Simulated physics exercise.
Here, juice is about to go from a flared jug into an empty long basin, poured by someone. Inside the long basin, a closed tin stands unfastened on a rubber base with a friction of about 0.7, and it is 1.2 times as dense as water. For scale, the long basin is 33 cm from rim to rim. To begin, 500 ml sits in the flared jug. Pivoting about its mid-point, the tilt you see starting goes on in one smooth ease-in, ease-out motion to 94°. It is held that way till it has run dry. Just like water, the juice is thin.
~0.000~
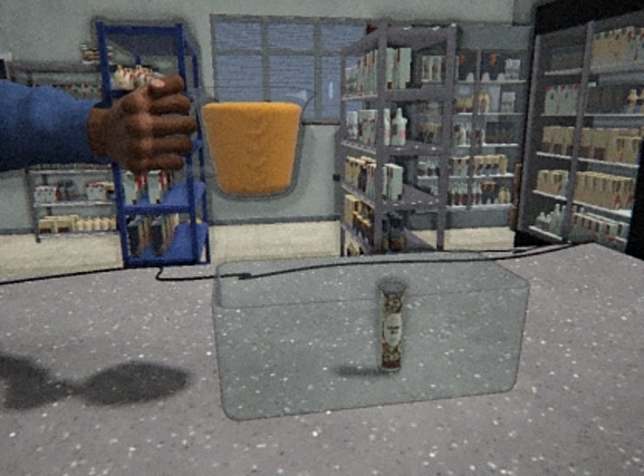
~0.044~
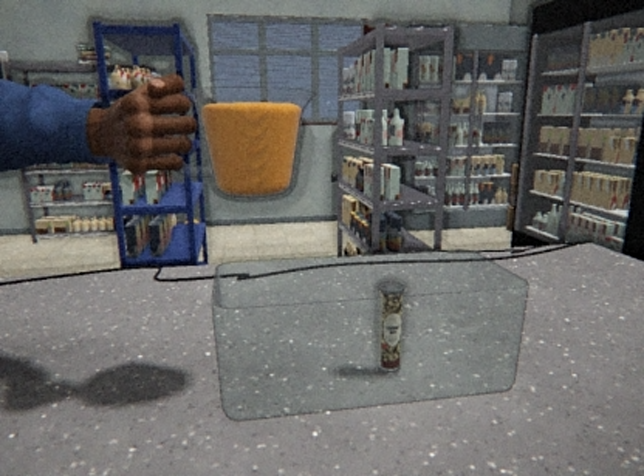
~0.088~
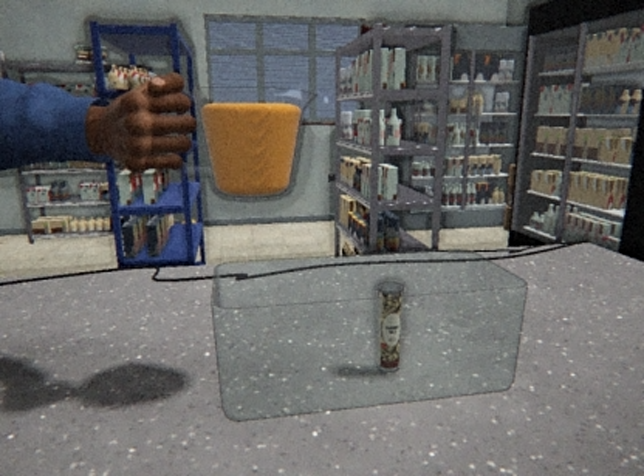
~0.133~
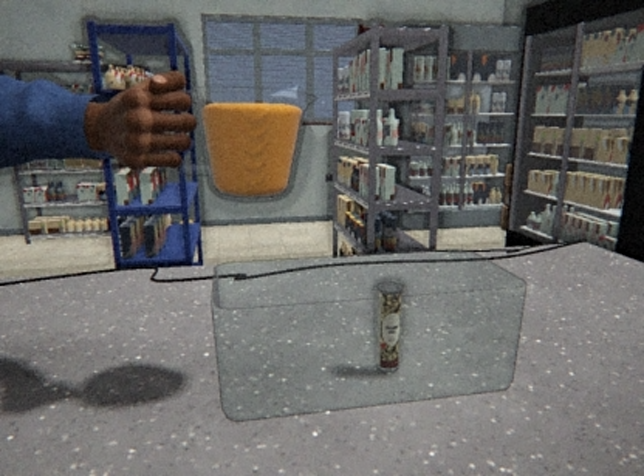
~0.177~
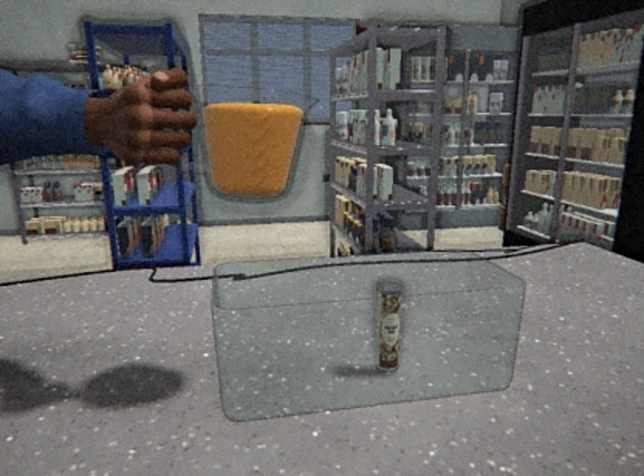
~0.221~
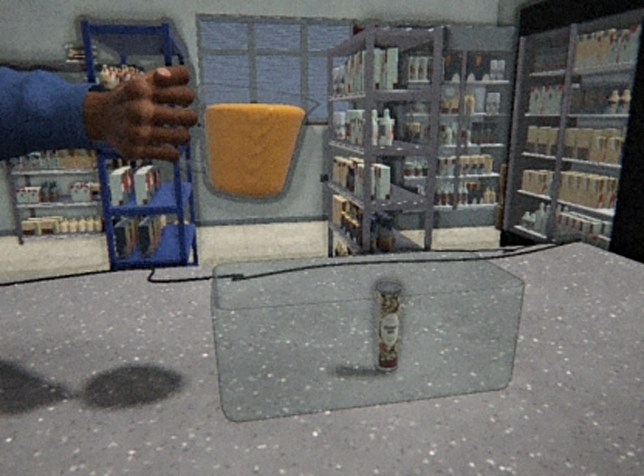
Orange flared jug tilting very slightly to the right beside a dark-skinned hand, above a clear basin with a small tin inside.
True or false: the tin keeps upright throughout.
False.
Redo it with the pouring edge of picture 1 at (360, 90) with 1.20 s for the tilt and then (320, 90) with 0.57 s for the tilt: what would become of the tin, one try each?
First it stays on its base; then it tips over.
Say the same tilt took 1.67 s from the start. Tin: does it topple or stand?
With that tilt, the tin tips.
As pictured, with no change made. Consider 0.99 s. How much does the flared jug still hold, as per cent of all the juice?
I reckon near 28 per cent still sits there.
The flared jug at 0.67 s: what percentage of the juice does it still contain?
At that time about 80 in a hundred parts are still held.
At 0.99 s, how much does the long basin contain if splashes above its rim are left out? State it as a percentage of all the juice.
I reckon close to 52 per cent.
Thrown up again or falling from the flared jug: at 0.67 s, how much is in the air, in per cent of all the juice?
Roughly 16 percent.
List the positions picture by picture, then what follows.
The first frame shows tilt 0°; pouring edge (318, 92); surface from (201, 106) to (302, 107); the long basin's rim runs from (215, 285) to (499, 267); the tin's top is at (392, 291).
The second frame shows tilt 0°; pouring edge (317, 93); surface from (201, 107) to (301, 107).
The third frame shows tilt 1°; pouring edge (318, 94); surface from (201, 107) to (301, 107).
The fourth frame shows tilt 3°; pouring edge (318, 97); surface from (201, 107) to (301, 109).
The fifth frame shows tilt 5°; pouring edge (320, 100); surface from (203, 107) to (303, 109).
The sixth frame shows tilt 8°; pouring edge (321, 103); surface from (204, 107) to (305, 110).
By 0.67 s the tilt is 55° and 79 per cent is still to pour; the tin stands where it began.
By 0.99 s the tilt is 87° and 27 per cent is still to pour; the tin leans 10°.
By 1.33 s the tilt is 94° and 2 per cent is still to pour; the tin lies on its side.
By 1.70 s the tilt is 94° and 0 per cent is still to pour; the tin lies on its side.
At rest the tin lies on its side.
